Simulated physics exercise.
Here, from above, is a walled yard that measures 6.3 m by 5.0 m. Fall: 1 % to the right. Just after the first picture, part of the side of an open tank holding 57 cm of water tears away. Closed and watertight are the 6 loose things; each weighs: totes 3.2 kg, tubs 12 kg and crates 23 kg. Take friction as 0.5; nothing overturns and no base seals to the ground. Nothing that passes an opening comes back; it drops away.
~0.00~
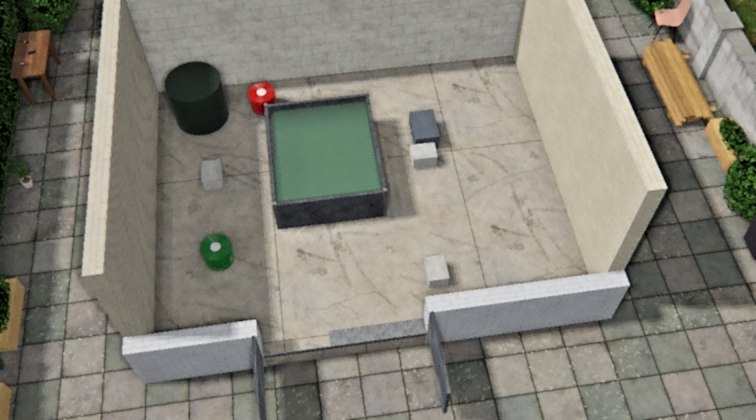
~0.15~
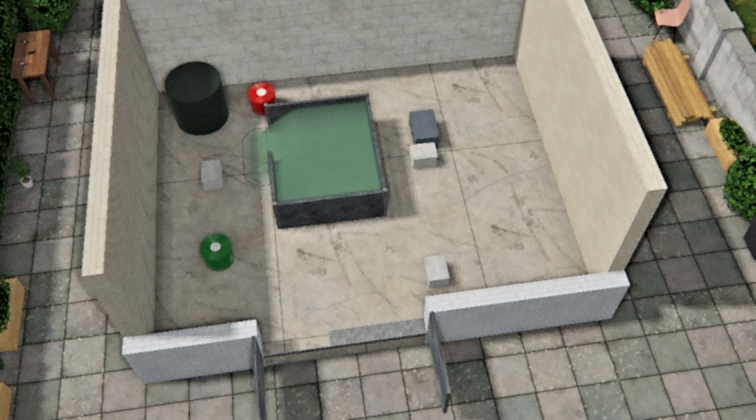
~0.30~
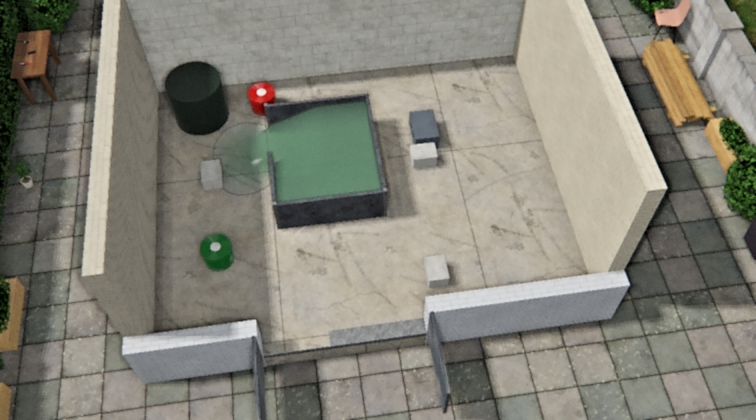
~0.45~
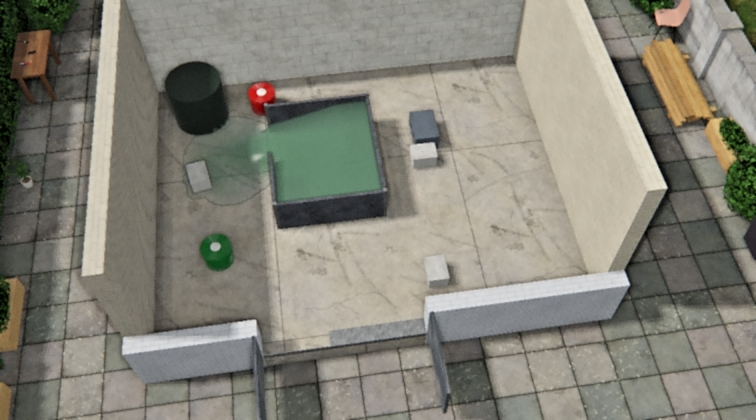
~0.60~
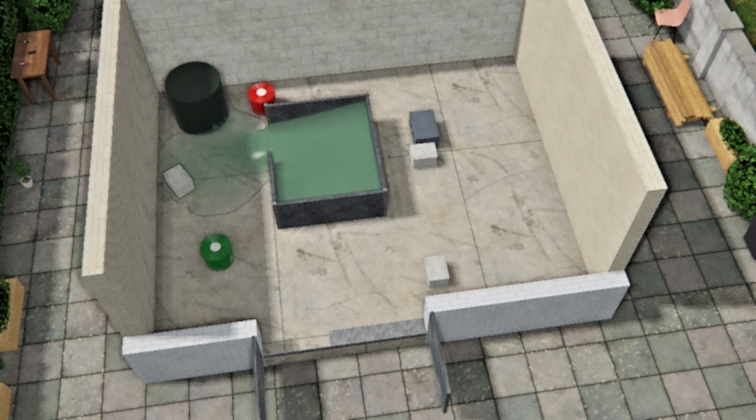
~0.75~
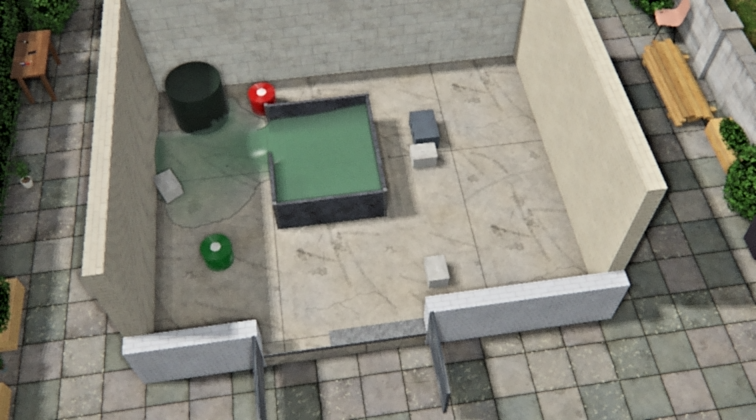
The video shows a walled yard where greenish water pours through a gap in the left side of an open tank and spreads across the floor, pushing a pale block leftward while the red and green tubs stay still.
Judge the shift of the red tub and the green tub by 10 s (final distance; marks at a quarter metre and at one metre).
Result: Red tub: Is displaced far; green tub: Is displaced far.
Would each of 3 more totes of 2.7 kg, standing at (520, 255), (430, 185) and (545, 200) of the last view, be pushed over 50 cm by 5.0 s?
Answers, first to last: Not exceeding, not exceeding, not exceeding.
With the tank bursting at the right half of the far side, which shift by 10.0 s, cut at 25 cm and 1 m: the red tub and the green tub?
In that situation the red tub drifts a long way, while the green tub stays about where it was.
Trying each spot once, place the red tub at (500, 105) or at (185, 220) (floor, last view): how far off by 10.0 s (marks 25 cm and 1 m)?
Results, in order: Displaced moderately, then borne far off.
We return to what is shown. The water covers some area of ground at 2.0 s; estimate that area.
Some 9.5 m2 of it.
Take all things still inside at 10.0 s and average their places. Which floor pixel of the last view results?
Mean position: Approximately (424, 185).
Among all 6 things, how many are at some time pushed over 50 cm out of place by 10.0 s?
I make it 4.
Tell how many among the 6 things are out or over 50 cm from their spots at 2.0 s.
I count 1 of them.
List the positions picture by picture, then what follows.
The red tub at (261, 93), on the bottom; the green tub at (215, 247), on the bottom; water covers 3.1 m2; 0 of 6 have shifted, in the first frame.
The red tub at (261, 93) rests on the ground; the green tub at (215, 247), on the bottom; 3.5 m2 under water; 0 of 6 have shifted, in the second frame.
The red tub at (261, 93) rests on the ground; the green tub at (215, 247), on the bottom; water covers 4.2 m2; 0 of 6 have shifted, in the third frame.
The red tub at (261, 93) rests on the ground; the green tub at (215, 247), on the bottom; water covers 4.9 m2; 1 of 6 have shifted, in the fourth frame.
The red tub at (261, 93), on the bottom; the green tub at (215, 247), on the bottom; 5.7 m2 under water; 1 of 6 have shifted, in the fifth frame.
The red tub at (261, 93), on the bottom; the green tub at (215, 247) rests on the ground; 6.2 m2 under water; 1 of 6 have shifted, in the sixth frame.
After 2.0 s the red tub is near (261, 93), 0.0 m from its start, aground; the green tub is near (215, 247), 0.0 m from its start, aground; 0 of 6 are out; 1 afloat.
After 4.5 s the red tub is near (362, 95), 1.7 m from its start, aground; the green tub is near (260, 265), 0.7 m from its start, aground; 0 of 6 are out; 0 afloat.
After 7.0 s the red tub is near (392, 92), 2.2 m from its start, aground; the green tub is near (331, 251), 1.7 m from its start, aground; 0 of 6 are out; 0 afloat.
After 10.0 s the red tub is near (392, 92), 2.2 m from its start, aground; the green tub is near (332, 251), 1.7 m from its start, aground; 0 of 6 are out; 3 afloat.
